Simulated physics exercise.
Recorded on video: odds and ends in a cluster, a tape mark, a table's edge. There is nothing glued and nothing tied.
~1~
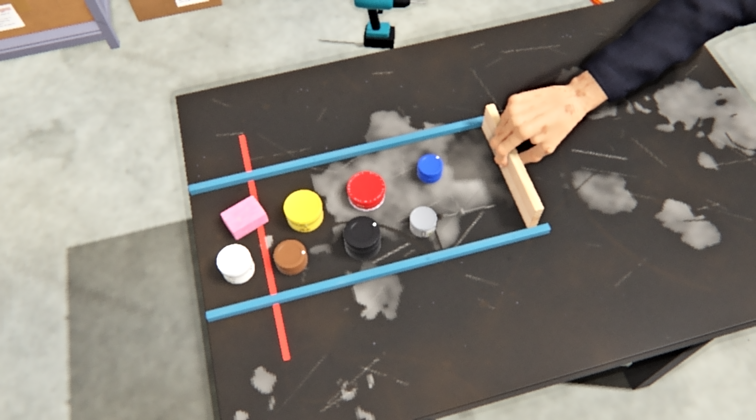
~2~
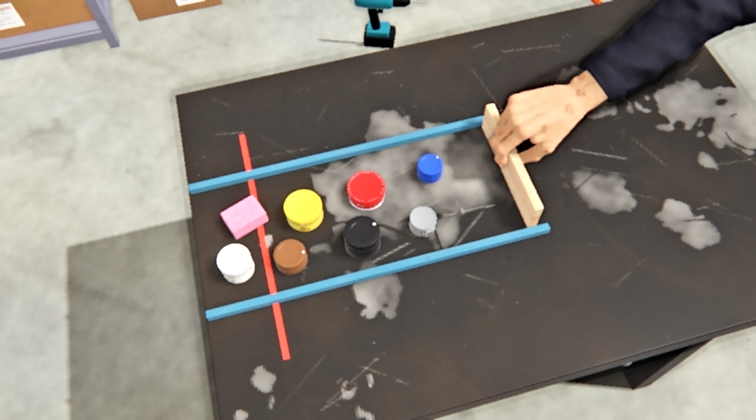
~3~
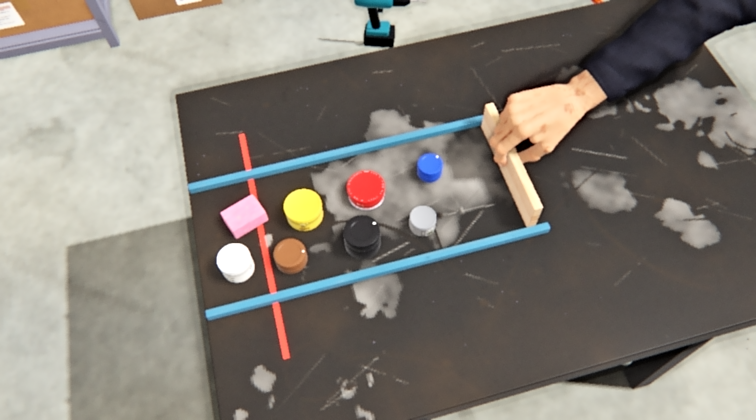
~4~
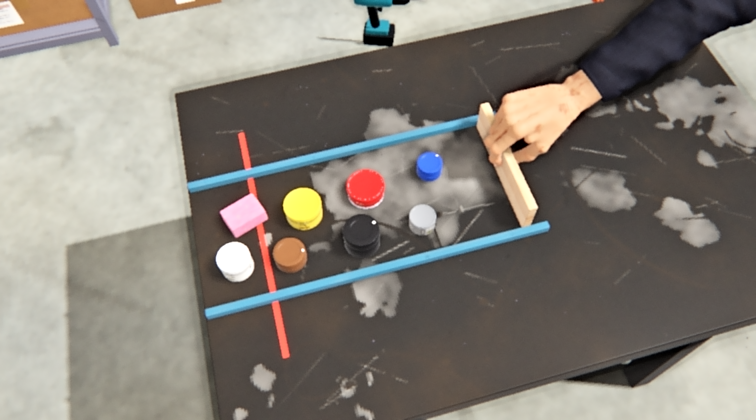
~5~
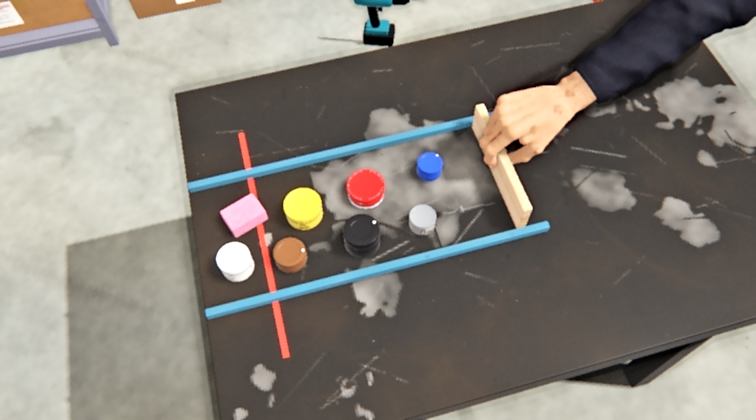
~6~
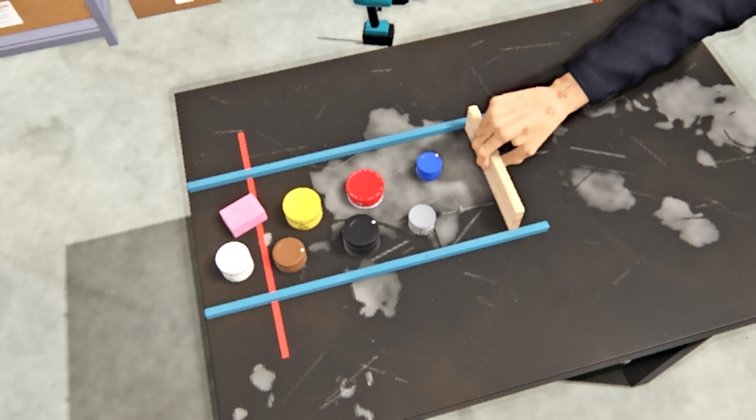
A hand in a dark sleeve grips a pale wooden board at the right of a worn black table, seen from above. Between two long blue strips sit blue, grey, red, black, yellow and brown round pieces, with a pink block and white tub at the left, past a red line. The hand slides the board slightly left, while the pieces and the view stay practically still.
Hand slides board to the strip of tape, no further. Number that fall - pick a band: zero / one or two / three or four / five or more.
Band: One or two.
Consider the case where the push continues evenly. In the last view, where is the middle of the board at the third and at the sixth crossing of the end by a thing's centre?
I'd say close to (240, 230), then close to (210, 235).
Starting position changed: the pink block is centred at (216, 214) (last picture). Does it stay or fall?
Observed: The pink block stays in place.
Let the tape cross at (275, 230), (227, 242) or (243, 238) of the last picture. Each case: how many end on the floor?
Counts per try, in order: 1 / 4 / 2.
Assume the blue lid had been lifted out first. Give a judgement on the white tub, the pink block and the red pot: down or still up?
White tub: Down; pink block: Still up; red pot: Still up.
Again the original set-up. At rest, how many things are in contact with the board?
Number: 3.
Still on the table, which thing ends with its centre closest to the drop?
It's the brown lid.
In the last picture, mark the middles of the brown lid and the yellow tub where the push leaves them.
Result: One at about (207, 288), the other at about (214, 255).
Soon after, none off yet; white tub at rest near (235, 262); pink block at rest near (244, 215); brown lid at rest near (290, 255).
After that, none off yet; white tub displaced about its own width near (208, 264); pink block at rest near (241, 214); brown lid displaced about its own width near (240, 270).
In the end, the number that fall off is one or two; gone, white tub.
